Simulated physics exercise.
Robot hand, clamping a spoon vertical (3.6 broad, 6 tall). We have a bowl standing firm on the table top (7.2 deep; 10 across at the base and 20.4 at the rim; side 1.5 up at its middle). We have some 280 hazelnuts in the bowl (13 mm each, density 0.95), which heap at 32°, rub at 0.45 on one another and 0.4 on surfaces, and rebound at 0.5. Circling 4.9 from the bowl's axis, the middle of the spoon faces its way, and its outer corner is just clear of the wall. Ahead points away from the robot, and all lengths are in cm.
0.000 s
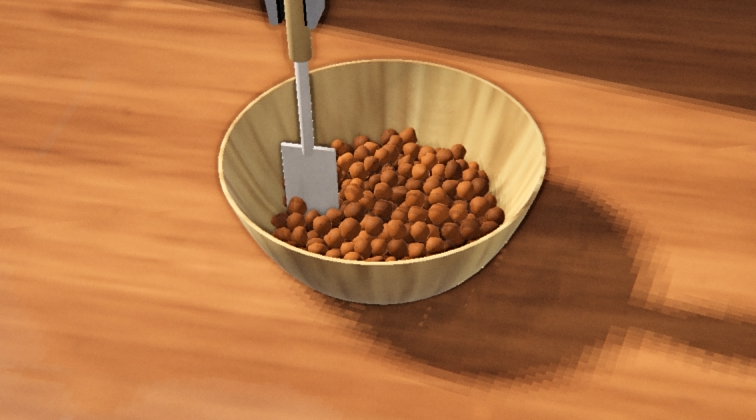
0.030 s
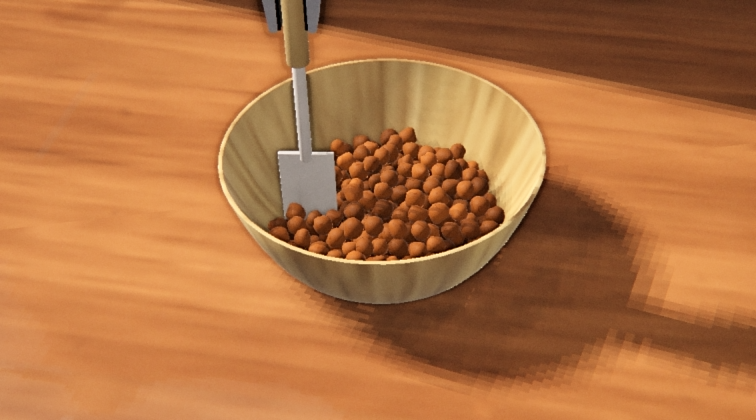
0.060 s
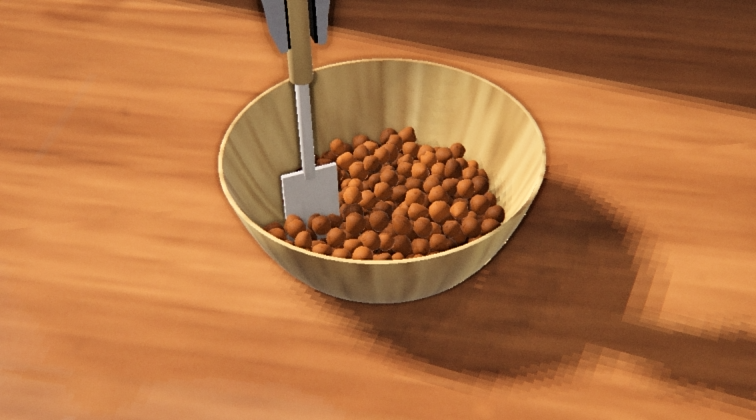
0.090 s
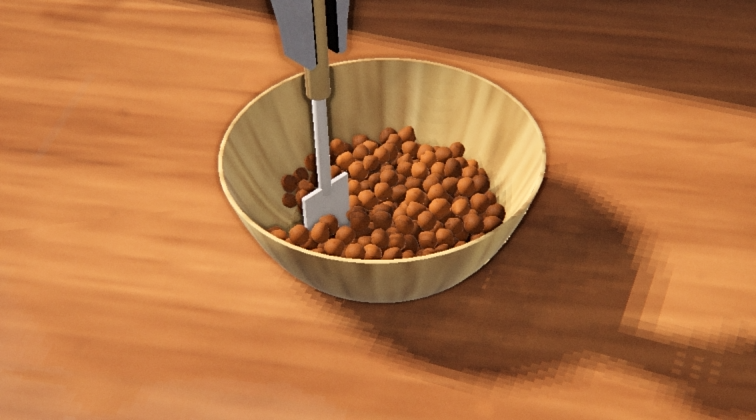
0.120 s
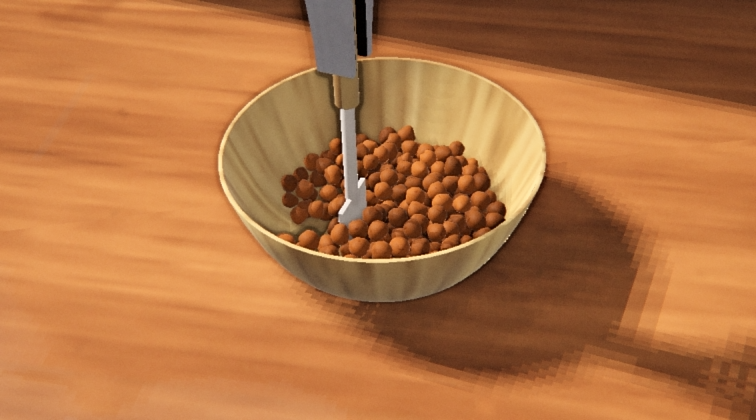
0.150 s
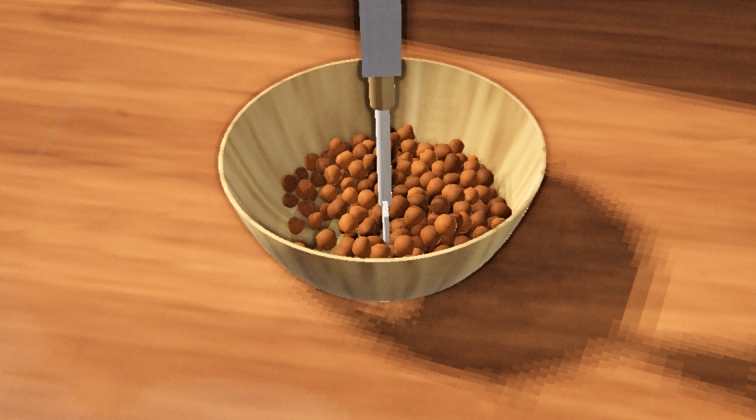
A pale wooden bowl holding a heap of round, reddish-brown nuts sits near the centre of an orange-brown wooden table, seen from above at an angle by a still camera. A grey robot gripper at the top holds a flat-ended metal utensil upright by its tan handle, its blade at the bowl's left. The tool dips slightly, then sweeps rightward through the near side, turning edge-on and nudging nuts aside.
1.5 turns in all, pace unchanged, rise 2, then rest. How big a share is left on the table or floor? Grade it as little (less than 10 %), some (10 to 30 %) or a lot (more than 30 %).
Grade: Some, 10 to 30 %.
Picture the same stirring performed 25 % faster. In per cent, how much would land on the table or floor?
Roughly 20 per cent.
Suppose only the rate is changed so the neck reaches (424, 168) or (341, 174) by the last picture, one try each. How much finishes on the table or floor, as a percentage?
Roughly 25 per cent on the first try and 5 per cent on the second.
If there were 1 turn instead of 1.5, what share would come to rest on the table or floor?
I'd reckon near 10 per cent.
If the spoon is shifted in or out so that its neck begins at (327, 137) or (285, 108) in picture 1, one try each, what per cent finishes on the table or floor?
Roughly 5 % and 10 %.
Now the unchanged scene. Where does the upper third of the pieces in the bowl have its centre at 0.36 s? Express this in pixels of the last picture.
Centre estimate: Approx. (385, 115) px.
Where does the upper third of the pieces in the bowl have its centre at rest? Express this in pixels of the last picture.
The centre sits around (386, 209) in the last picture.
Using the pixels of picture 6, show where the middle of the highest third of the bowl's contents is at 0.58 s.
Around (332, 236).
After 0.36 s, 271° round, highest piece 10 above the table; 255 in the bowl, 6 on the table or floor, 19 in flight or on the tool.
After 0.58 s, 80° round, highest piece 8 above the table; 242 in the bowl, 33 on the table or floor, 5 in flight or on the tool.
After 0.88 s, 180° round, highest piece 6 above the table; 241 in the bowl, 39 on the table or floor.
After 1.58 s, 180° round, highest piece 6 above the table; 241 in the bowl, 39 on the table or floor.
In the end, 241 in the bowl, 39 on the table or floor. That is 14 % on the table or floor.
